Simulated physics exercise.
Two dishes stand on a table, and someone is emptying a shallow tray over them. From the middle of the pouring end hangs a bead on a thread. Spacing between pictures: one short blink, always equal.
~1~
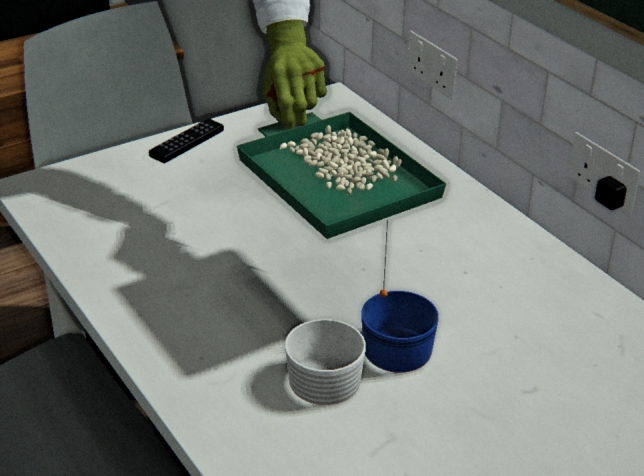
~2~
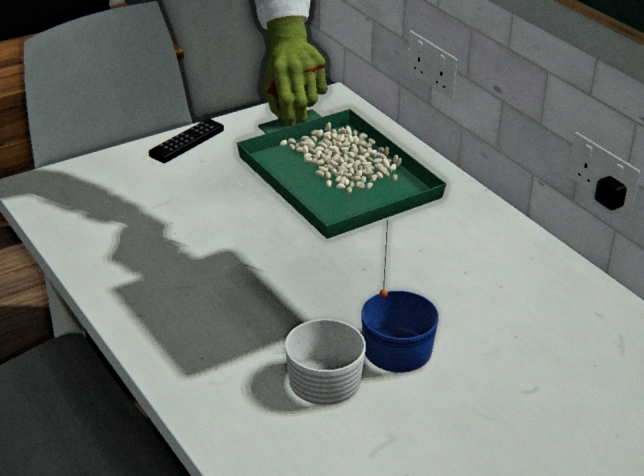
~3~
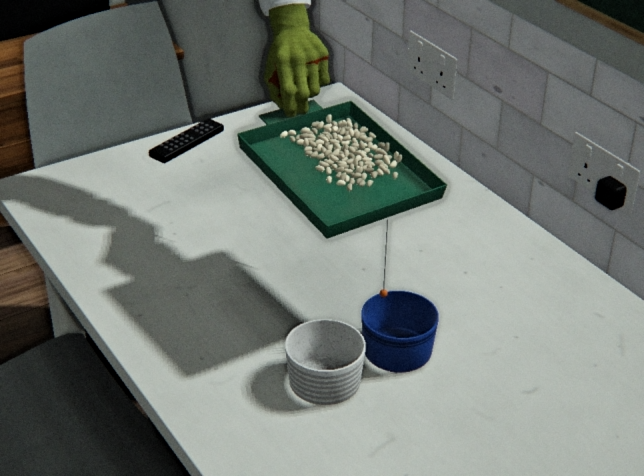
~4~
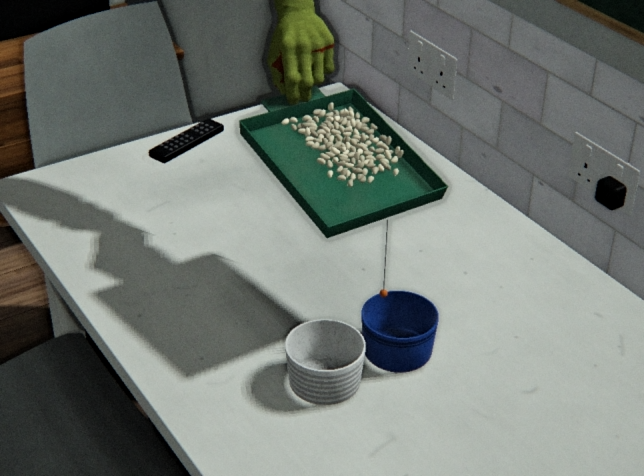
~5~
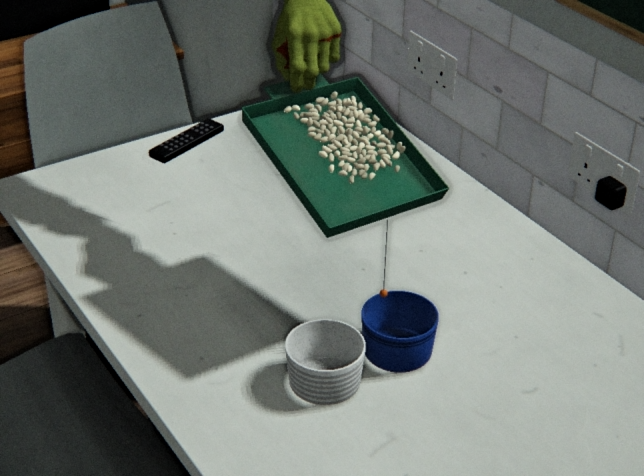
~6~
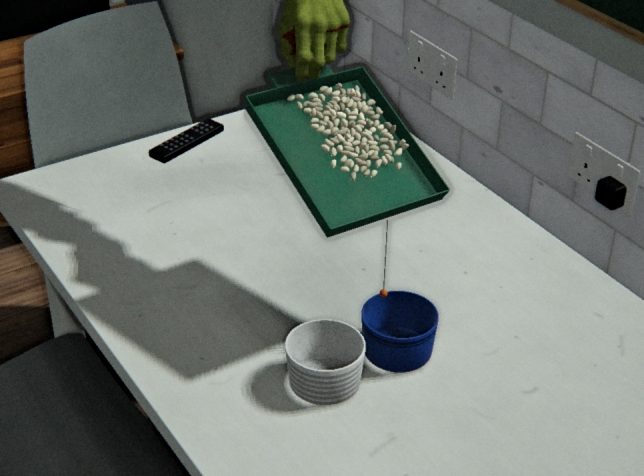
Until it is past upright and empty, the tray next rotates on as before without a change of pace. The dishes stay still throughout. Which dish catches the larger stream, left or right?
The dish to the right will collect more.
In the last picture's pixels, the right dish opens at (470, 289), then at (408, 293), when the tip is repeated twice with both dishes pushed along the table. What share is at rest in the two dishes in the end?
About 60 % and 20 %.
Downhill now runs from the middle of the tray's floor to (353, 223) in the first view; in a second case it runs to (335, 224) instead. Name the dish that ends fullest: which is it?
Results - the dish on the left side first, the dish on the left side second.
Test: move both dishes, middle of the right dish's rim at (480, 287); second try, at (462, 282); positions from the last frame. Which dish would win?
First place: The leftmost dish. Second place: The leftmost dish.
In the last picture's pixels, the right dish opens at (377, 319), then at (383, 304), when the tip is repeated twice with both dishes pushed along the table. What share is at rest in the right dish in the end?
The first try gives 30 per cent, the second 10 per cent.
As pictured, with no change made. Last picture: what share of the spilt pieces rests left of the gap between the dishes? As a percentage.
Estimate: About 0 per cent.
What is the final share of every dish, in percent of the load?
For the left dish 0 %, for the right dish 50 %.
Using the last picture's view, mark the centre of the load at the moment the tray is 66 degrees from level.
About (405, 192).
Just after the last frame, tray tipped steeply; almost all on the tray; just a few in the air.
A moment on, tray tipped past a quarter turn; the larger part on the tray; about a tenth in the right dish; about a tenth outside both; about a tenth in the air.
Further on, tray tipped past a quarter turn; just a few in the left dish; roughly half in the right dish; roughly half outside both.
When it is over, tray tipped past a quarter turn; just a few in the left dish; roughly half in the right dish; roughly half outside both.
